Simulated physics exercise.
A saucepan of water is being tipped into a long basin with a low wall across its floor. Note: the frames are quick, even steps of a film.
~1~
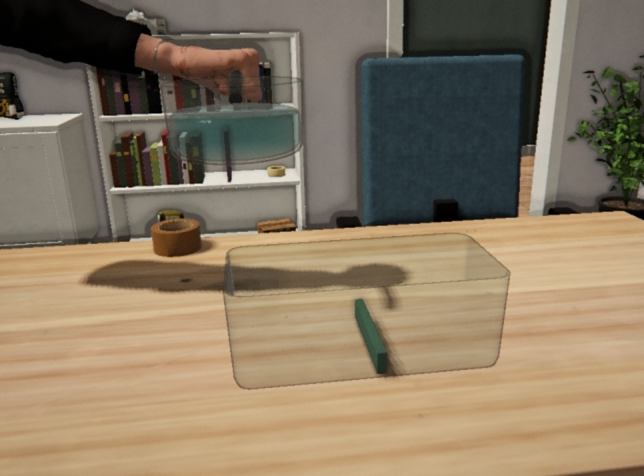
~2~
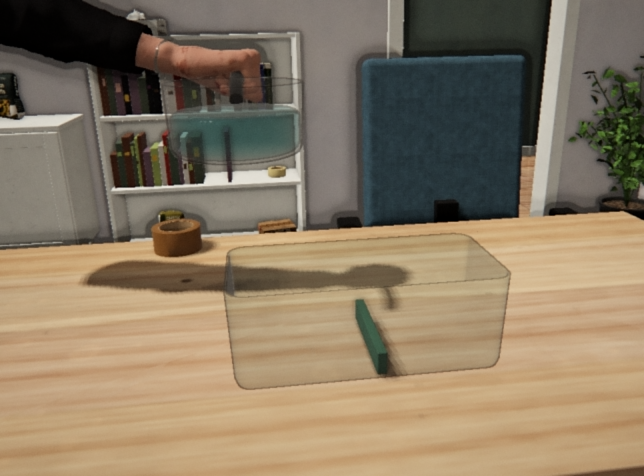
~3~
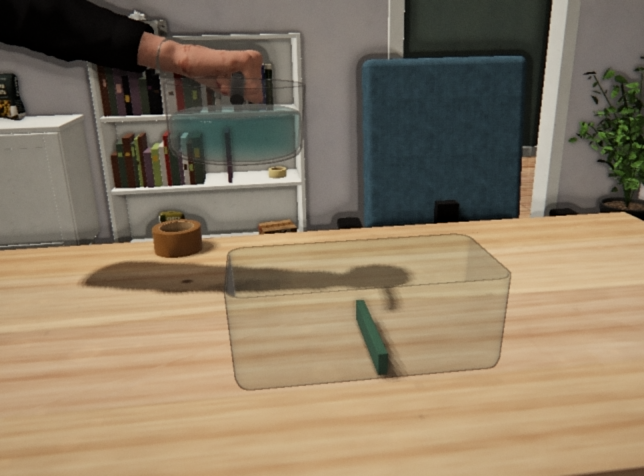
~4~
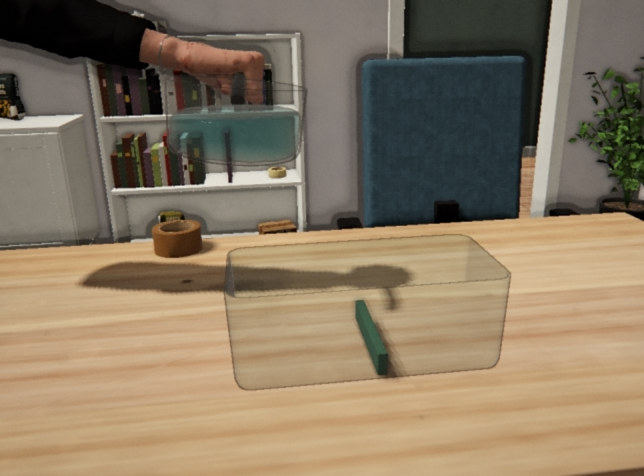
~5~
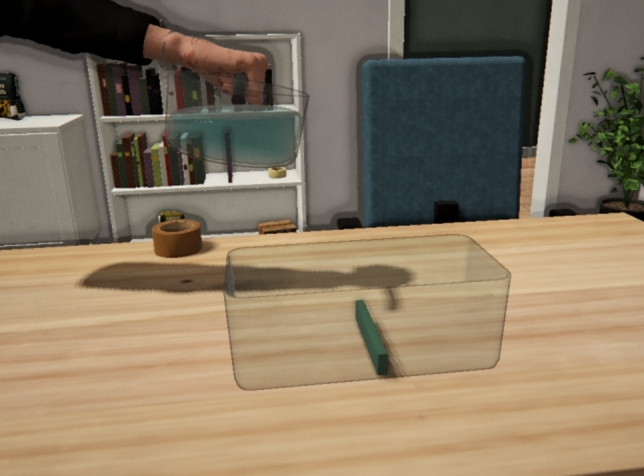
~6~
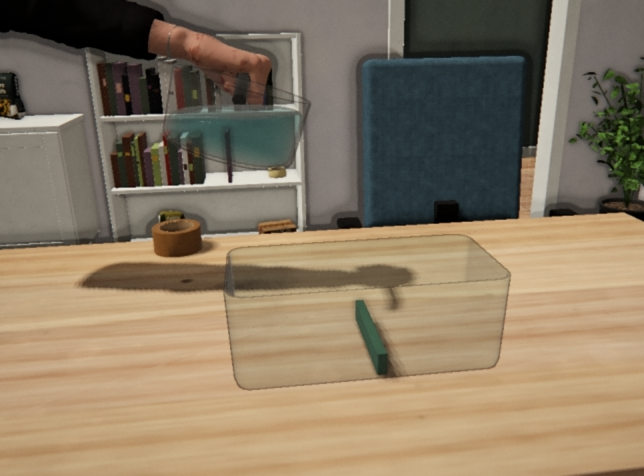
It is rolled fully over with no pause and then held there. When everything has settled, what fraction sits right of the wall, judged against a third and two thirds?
I expect the share right of the wall to be at least a third but at most two thirds.
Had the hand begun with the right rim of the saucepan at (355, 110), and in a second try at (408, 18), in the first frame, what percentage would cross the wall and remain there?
Roughly 85 per cent, and 60 per cent.
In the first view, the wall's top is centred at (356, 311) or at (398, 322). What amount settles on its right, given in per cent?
The first placement gives around 55 percent, the second 10 percent.
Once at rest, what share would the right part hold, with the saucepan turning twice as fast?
Result: Roughly 25 %.
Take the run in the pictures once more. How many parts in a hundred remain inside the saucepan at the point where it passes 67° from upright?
Roughly 65 percent remains at that point.
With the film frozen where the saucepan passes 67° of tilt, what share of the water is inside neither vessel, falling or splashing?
Roughly 30 in a hundred.
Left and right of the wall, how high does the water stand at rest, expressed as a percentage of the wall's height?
Left of the wall 50 %, right of the wall 40 %.
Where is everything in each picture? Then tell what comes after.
It leans 0°; its right rim is at (301, 82); the water meets the walls at (169, 114) and (299, 109); the long basin's rim runs from (226, 272) to (488, 254); the wall's top is at (369, 324), in the first frame.
It leans 1°; its right rim is at (302, 83); the water meets the walls at (170, 114) and (299, 109), in the second frame.
It leans 3°; its right rim is at (304, 86); the water meets the walls at (170, 113) and (300, 111), in the third frame.
It leans 6°; its right rim is at (306, 91); the water meets the walls at (170, 114) and (301, 111), in the fourth frame.
It leans 11°; its right rim is at (308, 97); the water meets the walls at (170, 114) and (302, 112), in the fifth frame.
It leans 17°; its right rim is at (309, 104); the water meets the walls at (170, 113) and (303, 112), in the sixth frame.
A moment on, the saucepan is tipped part way and 64 per cent is still to pour, 4 is left of the wall and 0 right of it.
Next, the saucepan is tipped on its side and 19 per cent is still to pour, 26 is left of the wall and 37 right of it.
Then the saucepan is tipped on its side and 4 per cent is still to pour, 52 is left of the wall and 39 right of it.
Later the saucepan is tipped on its side and 1 per cent is still to pour, 57 is left of the wall and 40 right of it.
In the end 58 per cent lies left of the wall, 41 right of it and 1 outside.
